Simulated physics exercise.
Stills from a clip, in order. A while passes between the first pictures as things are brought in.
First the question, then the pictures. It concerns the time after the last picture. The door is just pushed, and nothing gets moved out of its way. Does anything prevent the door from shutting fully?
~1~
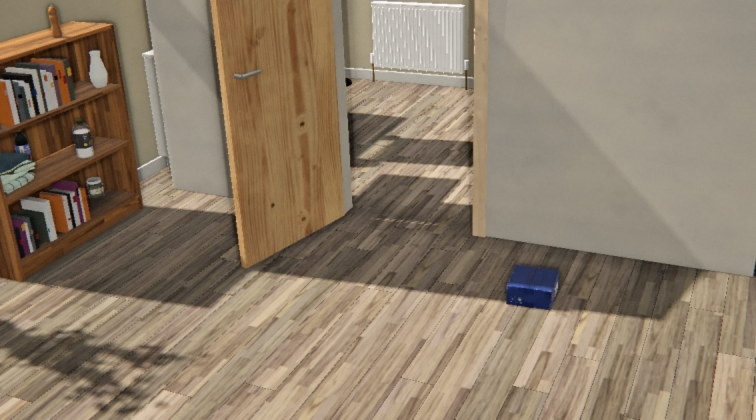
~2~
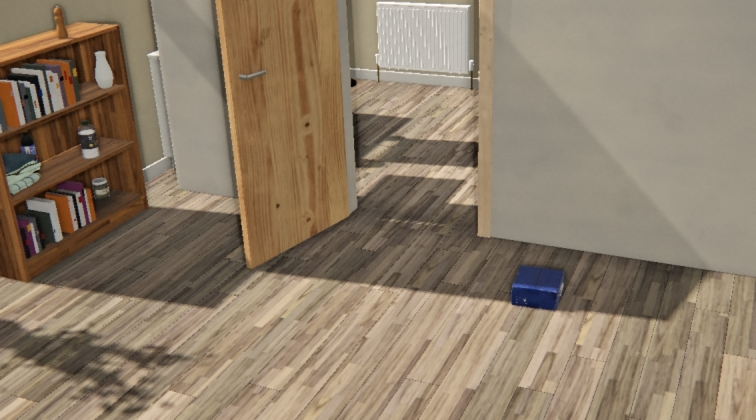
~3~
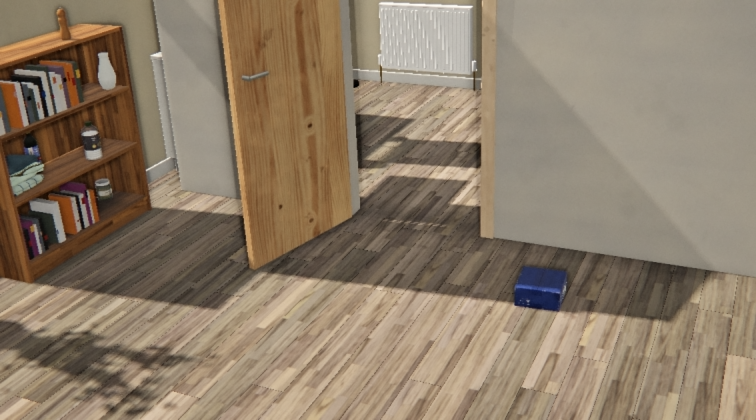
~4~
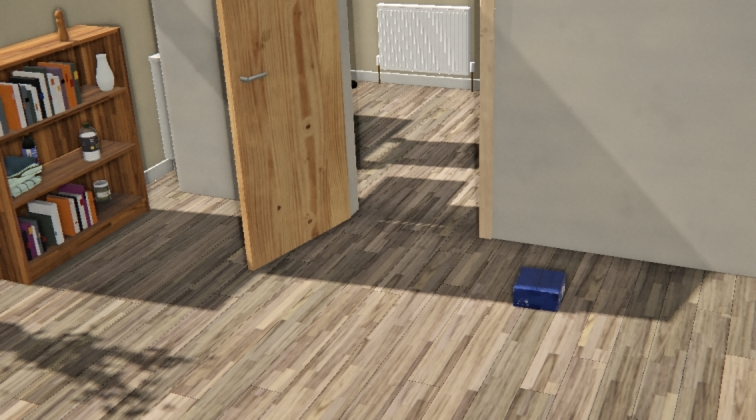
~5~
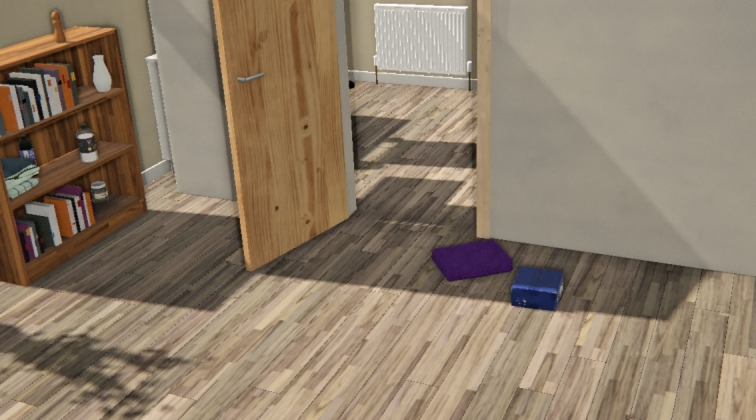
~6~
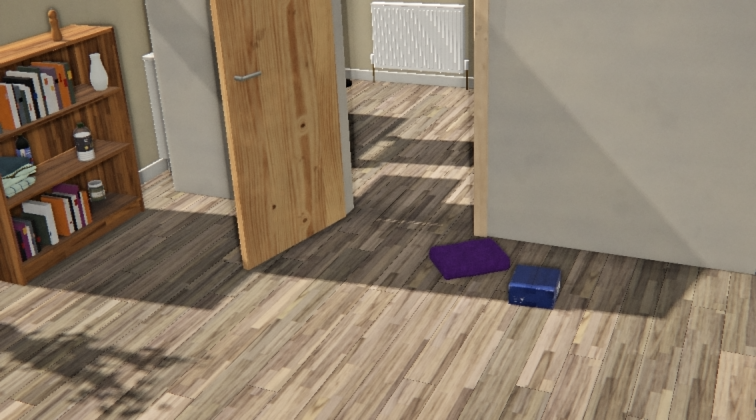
The door will probably complete its swing.
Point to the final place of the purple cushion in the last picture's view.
Near pixel (494, 255).
Then, 0.80 s on from there, door at 83°.
Then, 1.50 s on from there, door at 50°.
Then, 2.00 s on from there, door at 25°; purple cushion shifted a little near (478, 257).
Then, 2.30 s on from there, door at 12°; purple cushion shifted a little near (494, 255).
In the end, door at 0°; moved from the start, purple cushion; blue parcel unmoved. At the end, from the last picture's camera, purple cushion near (494, 255).
